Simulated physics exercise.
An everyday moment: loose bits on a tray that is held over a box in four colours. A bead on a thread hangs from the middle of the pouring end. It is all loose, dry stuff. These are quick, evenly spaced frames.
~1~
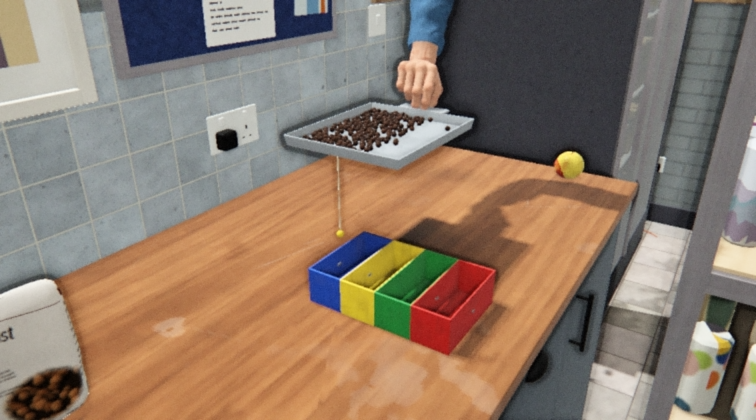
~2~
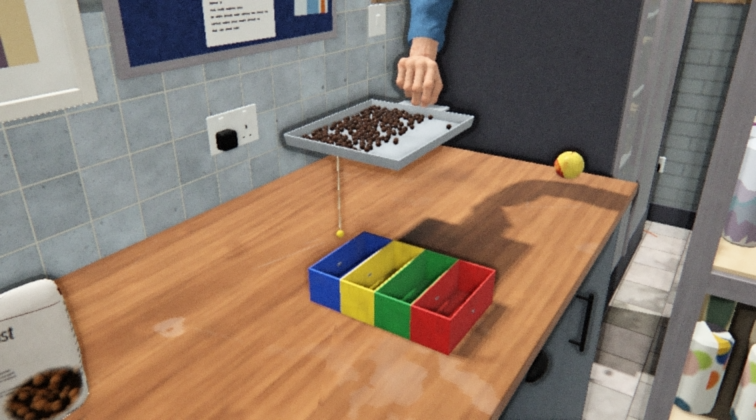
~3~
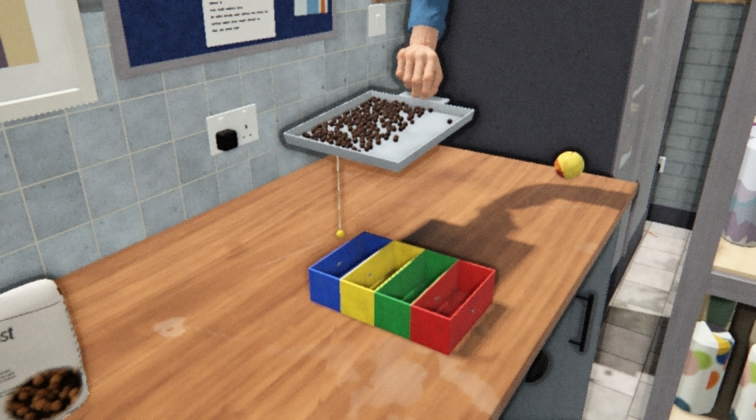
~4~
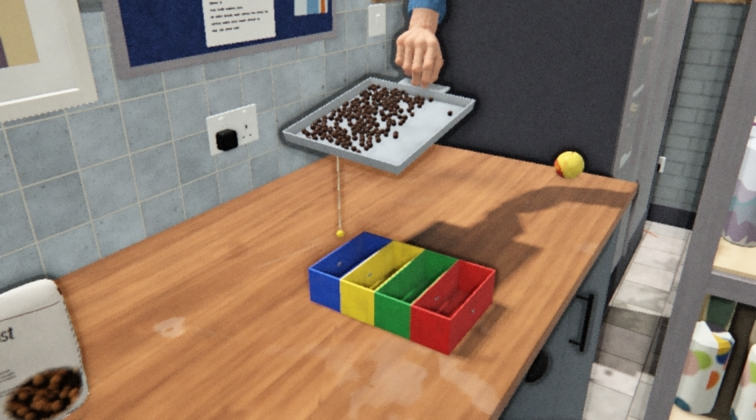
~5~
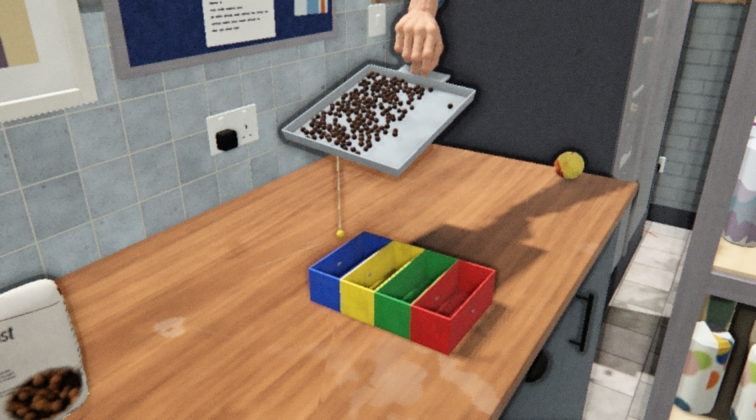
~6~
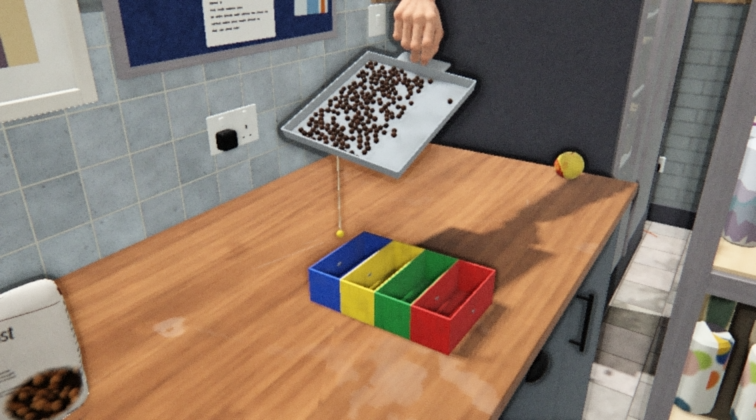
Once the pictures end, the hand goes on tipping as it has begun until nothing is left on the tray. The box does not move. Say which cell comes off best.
It favours the yellow compartment.
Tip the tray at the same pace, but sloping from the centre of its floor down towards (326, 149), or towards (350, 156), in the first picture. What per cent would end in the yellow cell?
Roughly 0 per cent, and 30 per cent.
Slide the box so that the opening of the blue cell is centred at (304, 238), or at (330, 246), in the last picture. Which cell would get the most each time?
One: The red cell. Two: That green cell.
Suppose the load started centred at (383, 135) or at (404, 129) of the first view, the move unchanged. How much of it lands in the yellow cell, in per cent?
In turn 60 and 60 in a hundred.
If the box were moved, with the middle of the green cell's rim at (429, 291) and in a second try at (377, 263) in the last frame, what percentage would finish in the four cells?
Near 90 % and 90 %.
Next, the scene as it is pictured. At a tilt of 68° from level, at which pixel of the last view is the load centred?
Close to (372, 164).
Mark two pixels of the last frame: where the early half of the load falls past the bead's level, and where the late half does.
Around (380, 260) and then (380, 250).
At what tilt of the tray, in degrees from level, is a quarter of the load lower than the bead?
Roughly 80°.
Just after the last frame, tray tipped steeply; roughly two thirds on the tray; just a few in the yellow cell; just a few in the green cell; roughly a quarter falling or outside the box.
A moment on, tray tipped past a quarter turn; about a tenth on the tray; roughly half in the yellow cell; about a tenth in the green cell; about a tenth in the blue cell; roughly a quarter falling or outside the box.
Further on, tray tipped past a quarter turn; roughly two thirds in the yellow cell; roughly a quarter in the blue cell; about a tenth in the green cell; just a few in the red cell; about a tenth falling or outside the box.
When it is over, tray tipped past a quarter turn; roughly two thirds in the yellow cell; roughly a quarter in the blue cell; about a tenth in the green cell; just a few in the red cell; about a tenth outside the box.
